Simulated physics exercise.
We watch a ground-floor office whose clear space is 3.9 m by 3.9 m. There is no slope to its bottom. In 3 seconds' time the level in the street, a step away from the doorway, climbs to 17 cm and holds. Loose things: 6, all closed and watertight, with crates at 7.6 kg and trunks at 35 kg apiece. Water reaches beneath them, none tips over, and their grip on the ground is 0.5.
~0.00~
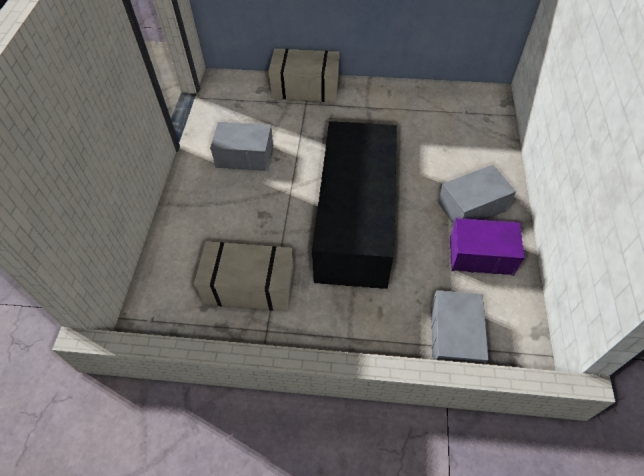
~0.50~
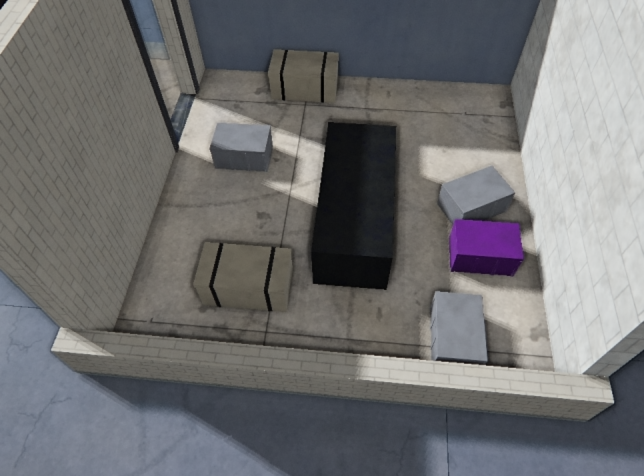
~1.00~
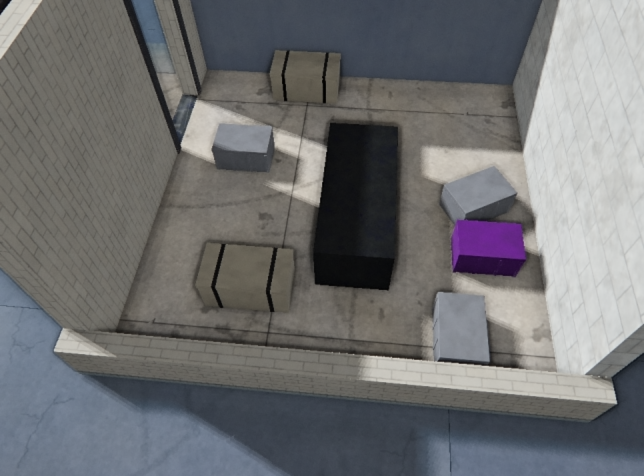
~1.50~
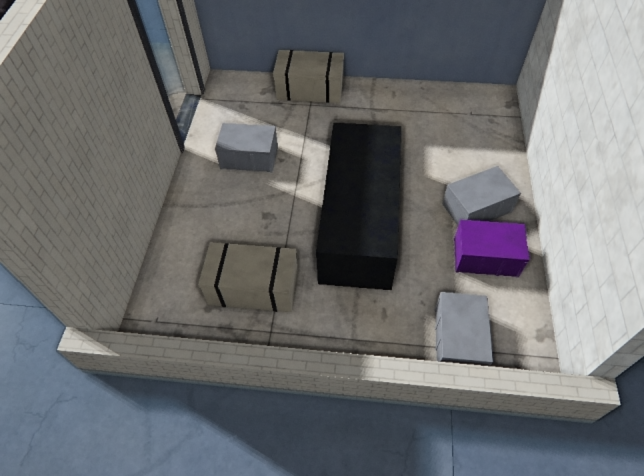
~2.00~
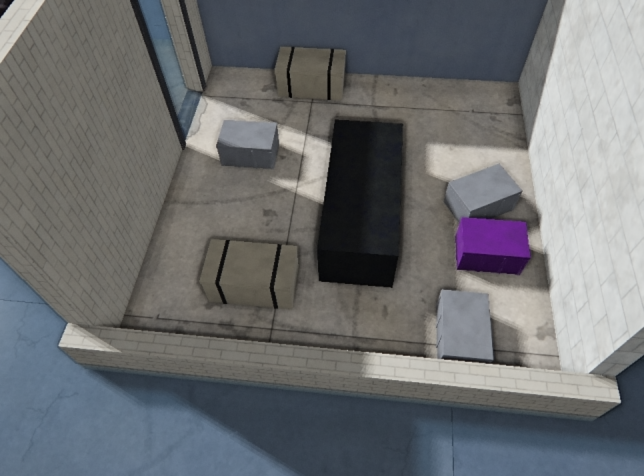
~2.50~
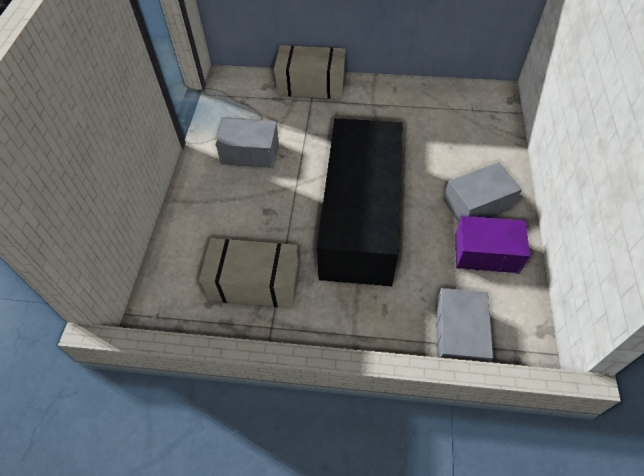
In this clip, bluish water spreads over the ground outside a walled room holding a long black block, tan trunks, and grey and purple crates, then a little appears inside the doorway at upper left; the objects stay still.
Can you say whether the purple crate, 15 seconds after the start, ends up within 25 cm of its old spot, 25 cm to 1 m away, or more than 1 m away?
It is going to make a small trip.
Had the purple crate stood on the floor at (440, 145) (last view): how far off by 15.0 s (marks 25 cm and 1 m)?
Here it heads a good way off.
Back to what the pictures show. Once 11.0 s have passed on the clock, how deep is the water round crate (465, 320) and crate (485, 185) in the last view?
First roughly 6 cm, second roughly 5 cm.
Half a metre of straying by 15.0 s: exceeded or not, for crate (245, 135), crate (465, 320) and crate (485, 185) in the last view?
First greater, then greater, then greater.
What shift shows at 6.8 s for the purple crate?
Shift by then: About 0 cm.
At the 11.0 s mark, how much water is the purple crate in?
I'd put it at about 6 cm.
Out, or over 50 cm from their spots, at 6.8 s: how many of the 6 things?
My count gives 1.
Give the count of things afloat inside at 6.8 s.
Total: 0.
After 3.5 s the purple crate is near (495, 236), 0.0 m from its start, aground; 0 afloat.
After 6.8 s the purple crate is near (495, 236), 0.0 m from its start, aground; 0 afloat.
After 11.0 s the purple crate is near (483, 290), 0.6 m from its start, afloat; 4 afloat.
After 15.0 s the purple crate is near (423, 229), 0.7 m from its start, afloat; 4 afloat.
